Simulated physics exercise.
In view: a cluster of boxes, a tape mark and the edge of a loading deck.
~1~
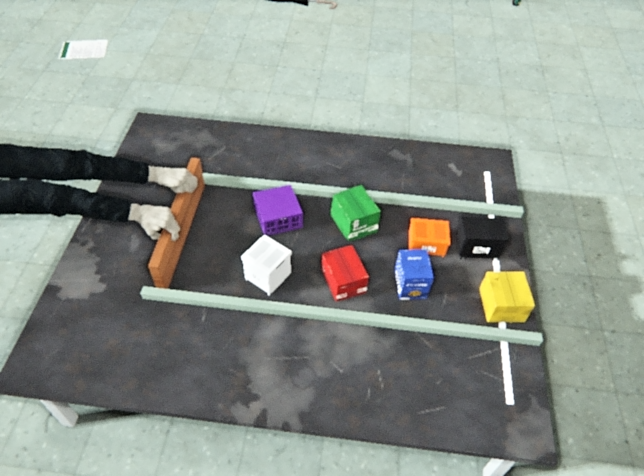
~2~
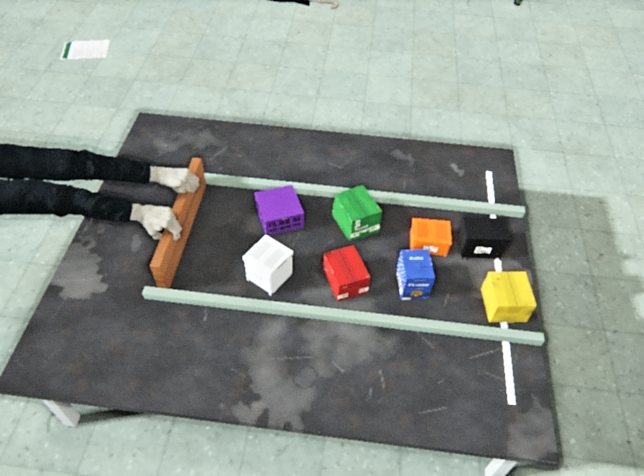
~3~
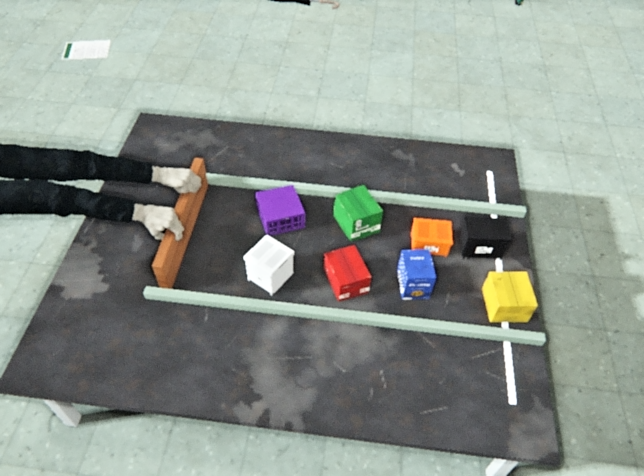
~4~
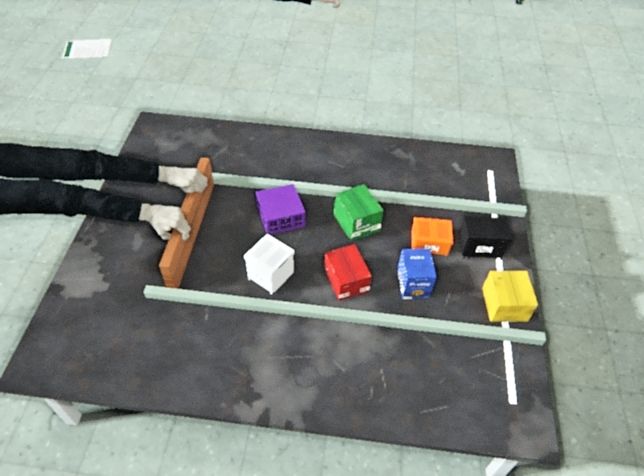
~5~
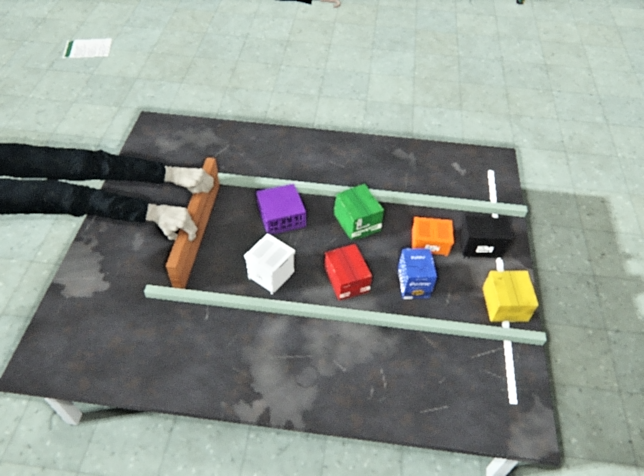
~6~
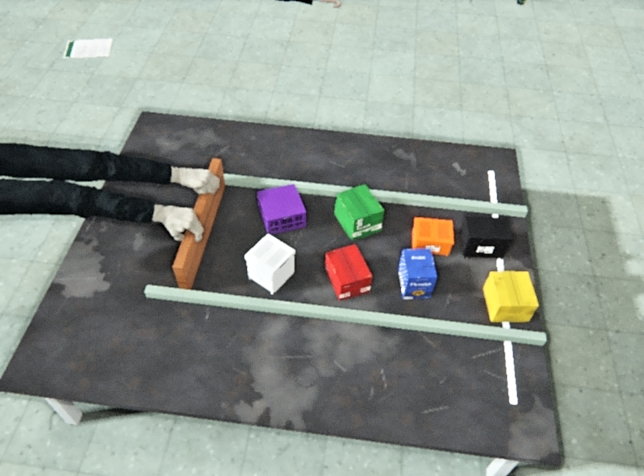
On a dark tabletop between two pale rails, eight coloured boxes sit spread out, with the yellow and black ones by a white tape line at the right. Two gloved hands hold a wooden plank at the left, then slide it slightly rightward, while the boxes stay practically still.
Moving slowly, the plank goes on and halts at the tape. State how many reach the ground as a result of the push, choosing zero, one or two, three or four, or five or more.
At minimum five tumble down.
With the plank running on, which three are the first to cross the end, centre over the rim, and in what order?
Order noted: Black tote, yellow box, orange tote.
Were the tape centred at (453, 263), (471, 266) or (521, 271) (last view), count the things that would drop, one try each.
It would be 3, then 4, then 8.
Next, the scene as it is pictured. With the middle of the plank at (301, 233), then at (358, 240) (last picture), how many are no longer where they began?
The first number is 4, the next one 7.
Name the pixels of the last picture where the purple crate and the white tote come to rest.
Final positions - purple crate around (521, 241), white tote around (526, 288).
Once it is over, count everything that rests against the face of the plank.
That would be 2 of them.
Soon after, none off yet; yellow box at rest near (510, 297); black tote at rest near (485, 238); orange tote at rest near (432, 237).
Then, none off yet; yellow box at rest near (510, 297); black tote moved a little near (505, 241); orange tote moved about its own width near (464, 241).
Further on, one off so far; yellow box tipped well over near (564, 314); black tote on the ground near (540, 310); orange tote moved well along near (538, 249).
At rest, the number that fall off is five or more; fallen, red box, green parcel, blue box, orange tote, black tote and yellow box.
